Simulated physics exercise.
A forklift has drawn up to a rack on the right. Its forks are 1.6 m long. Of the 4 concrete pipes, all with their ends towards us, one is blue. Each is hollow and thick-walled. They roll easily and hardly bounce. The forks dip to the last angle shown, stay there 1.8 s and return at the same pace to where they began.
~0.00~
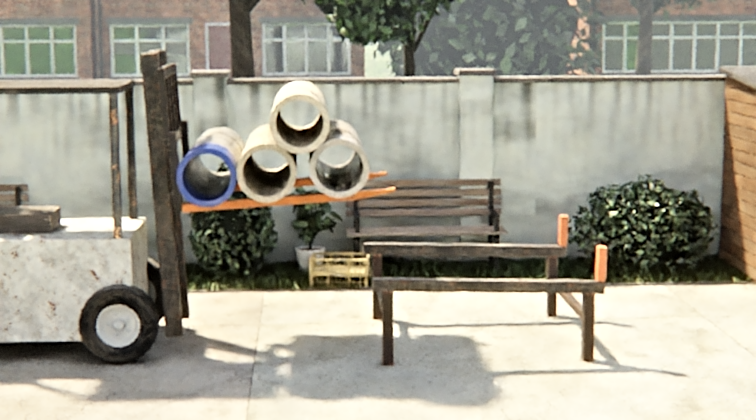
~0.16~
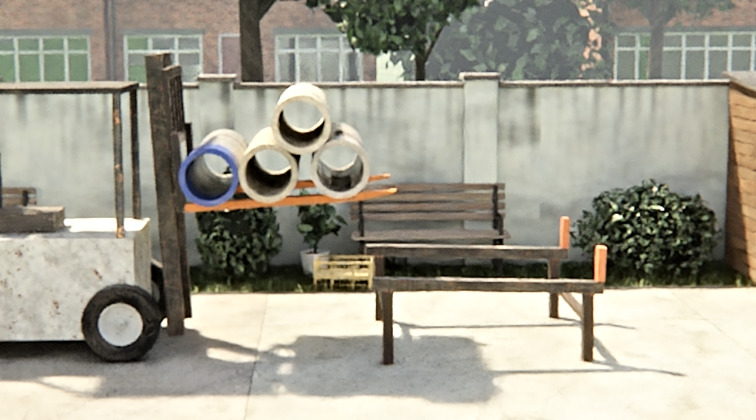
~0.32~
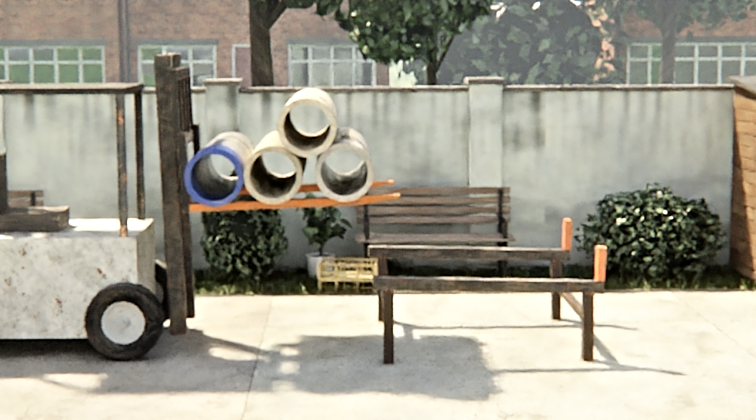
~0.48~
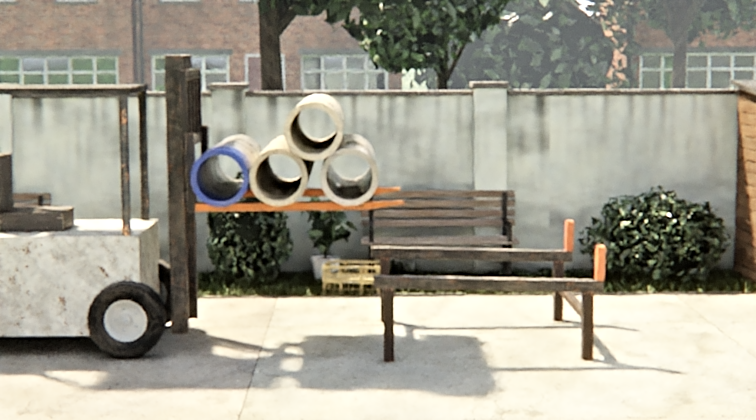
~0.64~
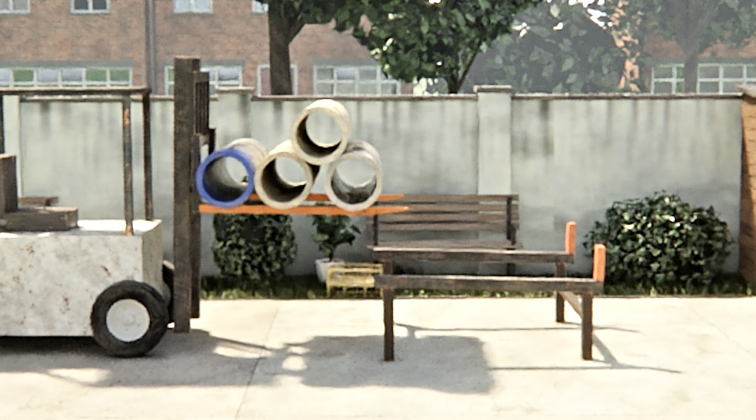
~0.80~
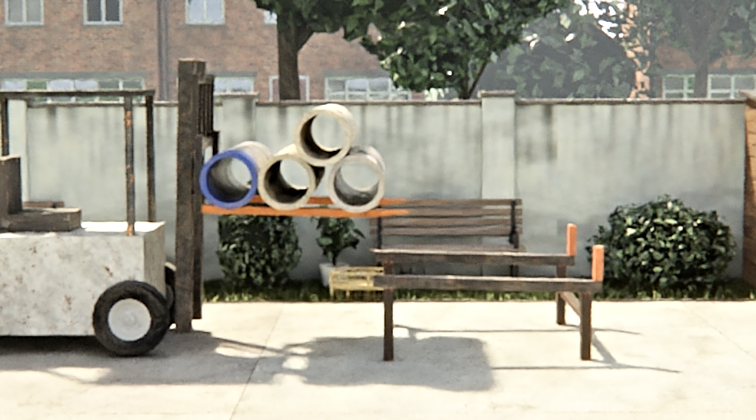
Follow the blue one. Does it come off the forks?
Blue stays on the forks.
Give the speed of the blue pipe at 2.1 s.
Near 0.2 m/s.
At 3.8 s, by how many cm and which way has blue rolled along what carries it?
Blue 50 right.
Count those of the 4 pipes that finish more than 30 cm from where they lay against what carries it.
2 of them.
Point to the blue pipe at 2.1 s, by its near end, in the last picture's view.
Near (255, 181).
Then, 2.1 s in, blue is on the forks, 120 cm from the tips, rolling right; 0 gone from the forks.
Then, 3.8 s in, blue is on the forks, 90 cm from the tips; 2 gone from the forks.
Then, 5.8 s in, blue is on the forks, 140 cm from the tips; 2 gone from the forks.
In the end (8.0 s), blue is on the forks, 140 cm from the tips; 2 gone from the forks.
